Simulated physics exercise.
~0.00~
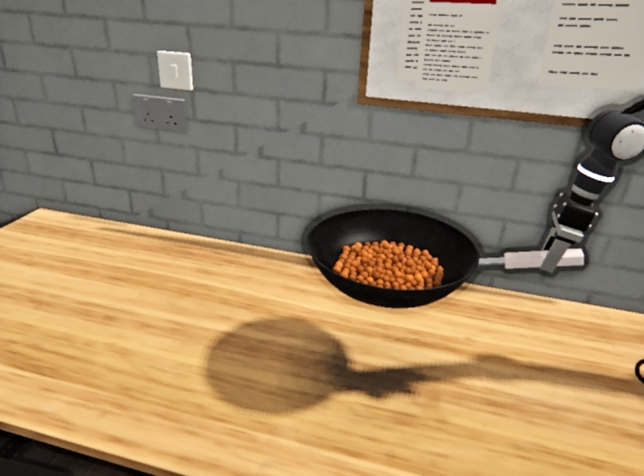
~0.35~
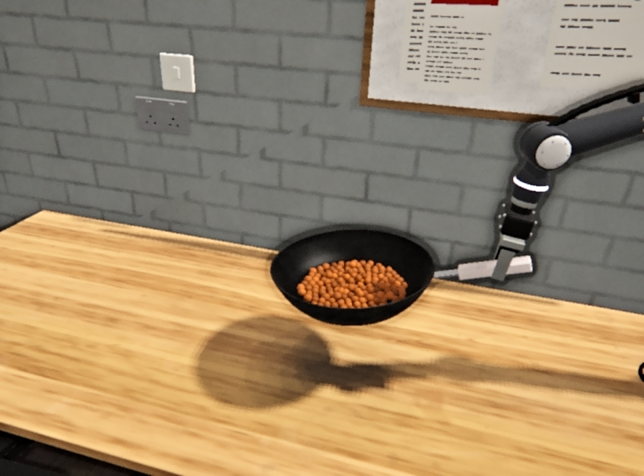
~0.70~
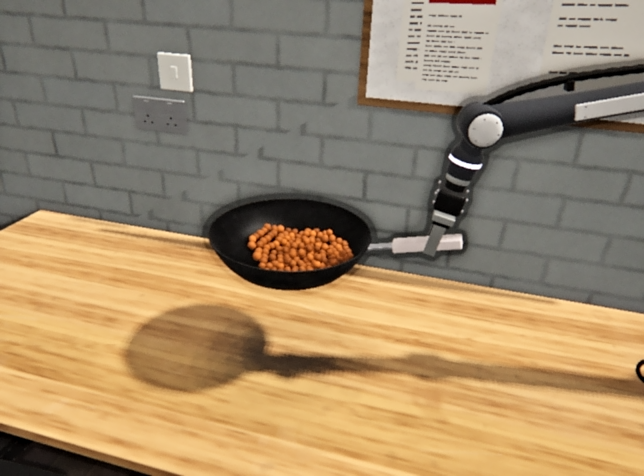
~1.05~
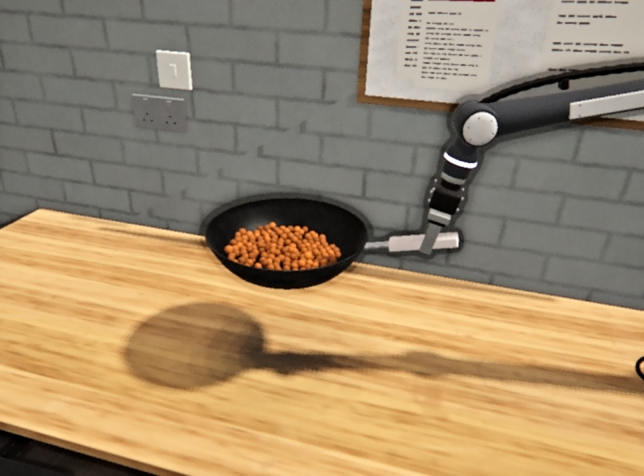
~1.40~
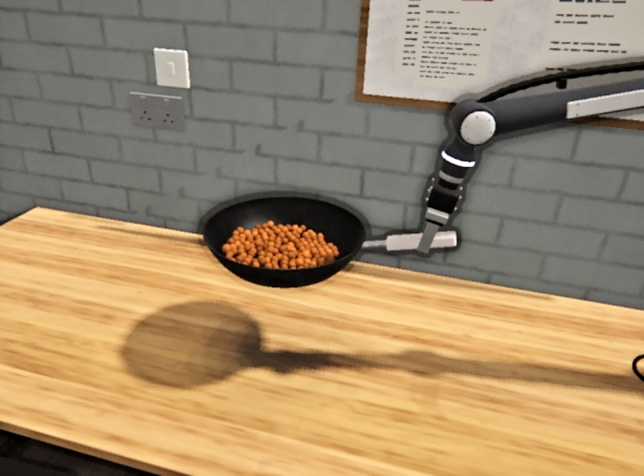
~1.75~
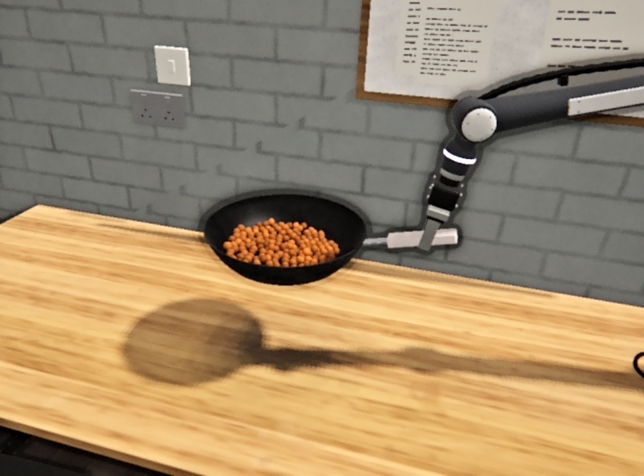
The clip shows a robot arm holding a black frying pan of small, round orange-brown pieces above a wooden worktop. The arm carries the pan left, dipping slightly and then rising, before stopping; the pieces shift left inside and settle, all still in the pan.
